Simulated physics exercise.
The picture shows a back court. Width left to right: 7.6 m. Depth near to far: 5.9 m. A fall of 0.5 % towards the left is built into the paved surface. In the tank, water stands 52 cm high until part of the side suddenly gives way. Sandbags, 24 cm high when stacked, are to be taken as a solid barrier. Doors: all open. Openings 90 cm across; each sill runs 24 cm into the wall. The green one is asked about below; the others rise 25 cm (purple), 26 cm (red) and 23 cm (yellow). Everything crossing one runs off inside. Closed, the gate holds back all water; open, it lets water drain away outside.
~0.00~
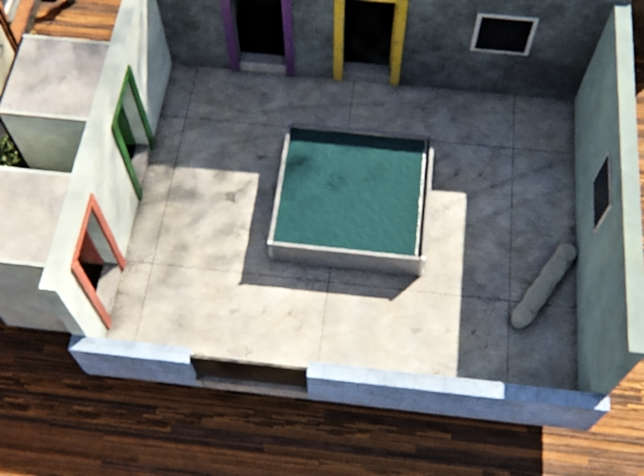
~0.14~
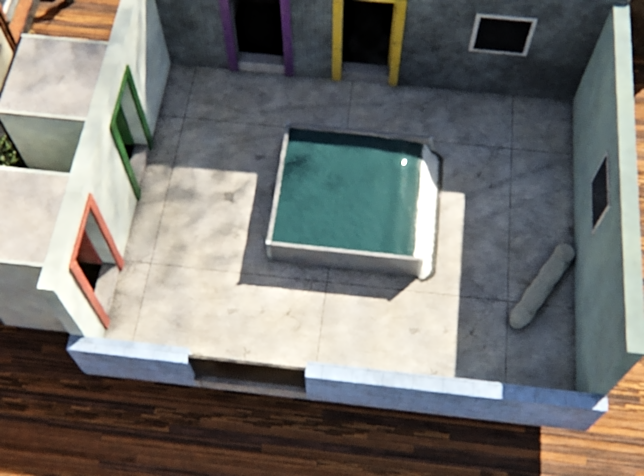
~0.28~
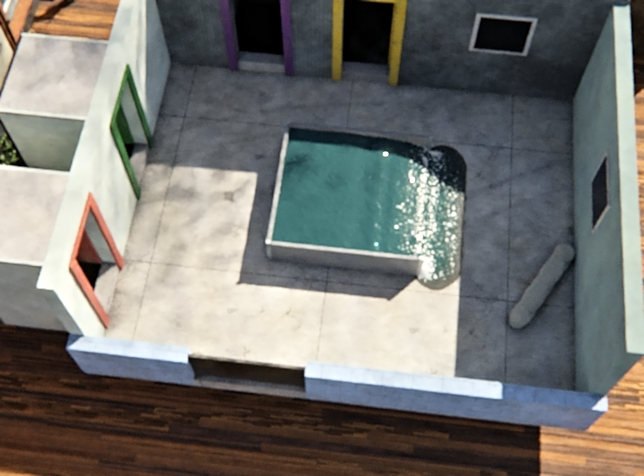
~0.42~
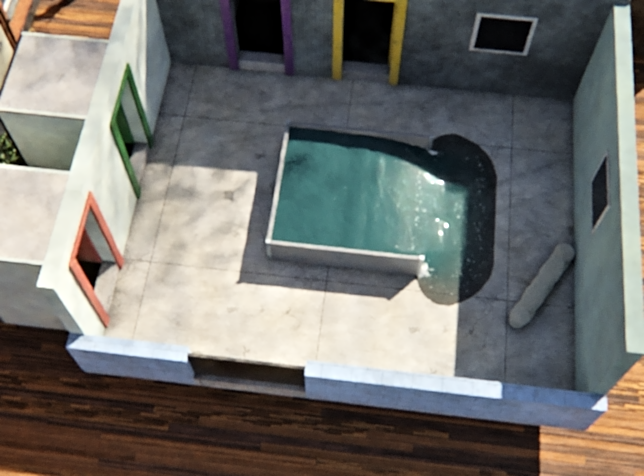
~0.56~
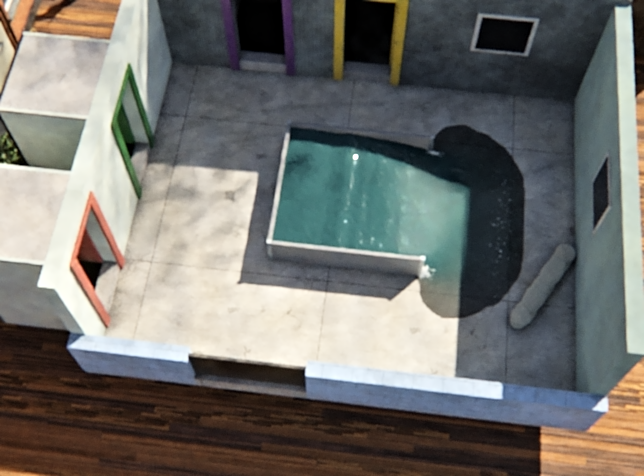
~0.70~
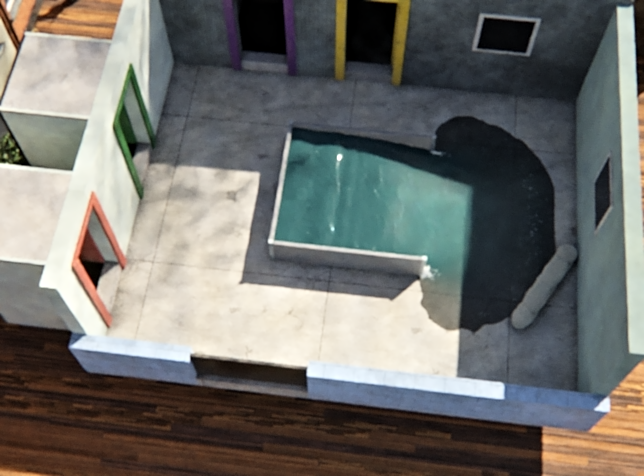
A square tank of still green water sat in a walled courtyard until its right side opened, and the water poured out, spreading across the paved floor in a widening dark pool to the right.
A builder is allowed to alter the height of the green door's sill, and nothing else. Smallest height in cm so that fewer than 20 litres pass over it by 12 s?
I would say 5.5 cm.
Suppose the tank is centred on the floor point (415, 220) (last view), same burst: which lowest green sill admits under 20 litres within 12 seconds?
New minimum height: Approx. 7.5 cm.
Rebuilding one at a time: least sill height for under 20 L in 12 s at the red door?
Roughly 9.0 cm at the red door.
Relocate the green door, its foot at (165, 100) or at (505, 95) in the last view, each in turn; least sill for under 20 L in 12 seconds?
In turn: Roughly 16 cm, roughly 20 cm.
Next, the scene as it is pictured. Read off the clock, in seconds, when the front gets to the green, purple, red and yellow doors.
The green door at 6.0 s, the purple door at 4.5 s, the red door at 6.5 s, the yellow door at 3.6 s.
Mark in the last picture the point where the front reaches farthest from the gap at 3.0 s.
In the last picture, around (577, 409).
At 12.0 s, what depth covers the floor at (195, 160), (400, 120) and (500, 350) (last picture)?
The three readings, in order, are 6, 4 and 5 cm.
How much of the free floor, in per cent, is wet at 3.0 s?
About 35 per cent.
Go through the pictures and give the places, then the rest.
In the first frame, the tank at (354, 191) is whole and still, 52 cm deep; the green door at (135, 140) is dry.
In the second frame, the gap is at (422, 209), the front 0.2 m out at (429, 274); the back of the tank holds 52 cm.
In the third frame, the gap is at (422, 209), the front 0.6 m out at (454, 273); the back of the tank holds 52 cm.
In the fourth frame, water pours out at (422, 209) and has run 1.2 m, to (486, 269); about 8 cm deep outside, 52 cm at the back.
In the fifth frame, the front is at (516, 267), 1.6 m from the gap at (423, 209); 4.7 m2 of floor is wet, 52 cm left at the back.
In the sixth frame, the gap is at (425, 210), the front 2.1 m out at (547, 267); the back of the tank holds 52 cm; the green door at (136, 138), 5.0 m from the gap, is still 5.1 m from the nearest water.
After 1.4 s water covers 25 % of the floor, deepest (36 cm) near (576, 226); it has not reached the green door.
After 3.0 s water covers 35 % of the floor, deepest (41 cm) near (575, 106); it has not reached the green door.
After 12.0 s water covers 95 % of the floor, deepest (14 cm) near (110, 322); 7 cm at the green door, 0 litres in over its 18 cm sill.
At the green door as built, the water arrived by 5.8 s and peaked near 9 cm at 8.0 s.
Run again over the same 12 s with other heights there, 28 litres in over 5 cm, 12 litres over 6.5 cm. The limit of 20 litres is kept from about 5.5 cm up.
